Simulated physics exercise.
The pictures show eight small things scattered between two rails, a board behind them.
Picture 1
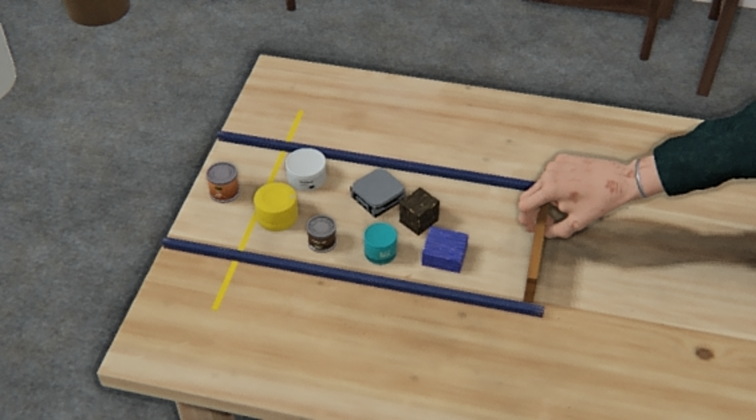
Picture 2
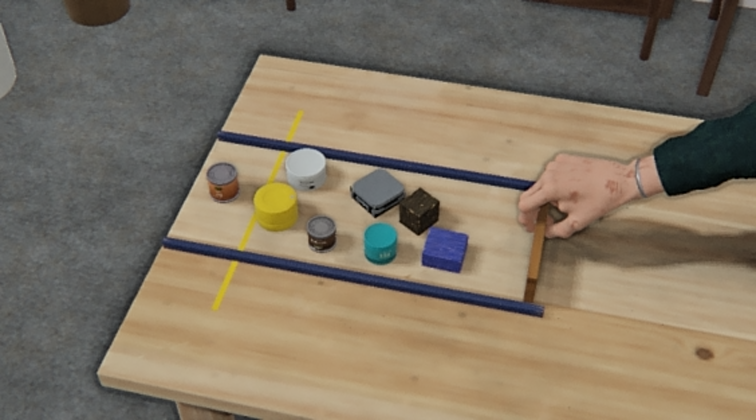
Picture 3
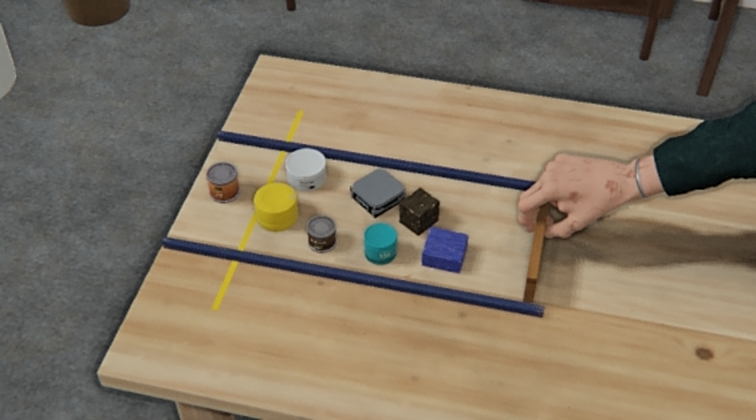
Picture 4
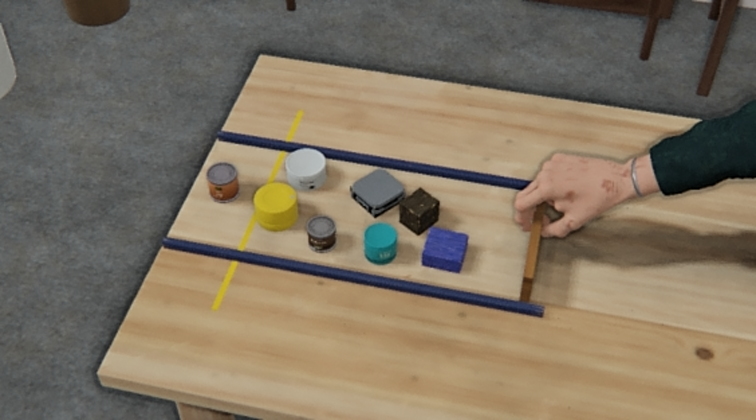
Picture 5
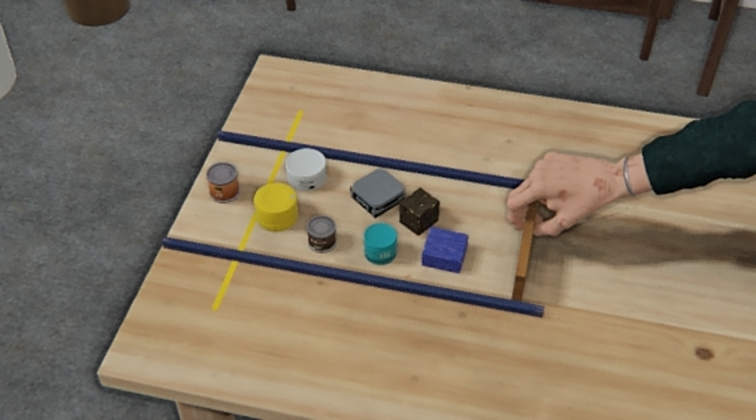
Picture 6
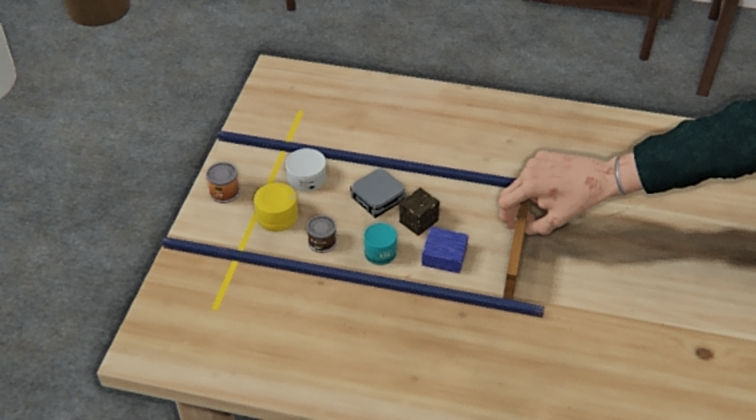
Hand holding a wooden board between two dark rails, then sliding it slightly left towards eight small, motionless pots and blocks.
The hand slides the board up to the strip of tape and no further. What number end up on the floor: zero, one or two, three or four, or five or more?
Outcome: The number that fall off is one or two.
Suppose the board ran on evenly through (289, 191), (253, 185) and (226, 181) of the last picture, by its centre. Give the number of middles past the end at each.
In that order 0, 2 and 5.
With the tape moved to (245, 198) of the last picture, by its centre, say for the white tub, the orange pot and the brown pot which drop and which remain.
The white tub falls; the orange pot tumbles off; the brown pot goes over.
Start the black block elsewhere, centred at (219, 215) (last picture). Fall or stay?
Then it tumbles off.
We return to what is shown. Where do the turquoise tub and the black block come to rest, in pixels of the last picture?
About (193, 219), and the other about (249, 188).
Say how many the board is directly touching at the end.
The number is 3.
Early on, none off yet; orange pot at rest near (223, 183); yellow lid at rest near (276, 207); white tub at rest near (306, 170).
Finally, the number that fall off is one or two; lost, brown pot and orange pot.
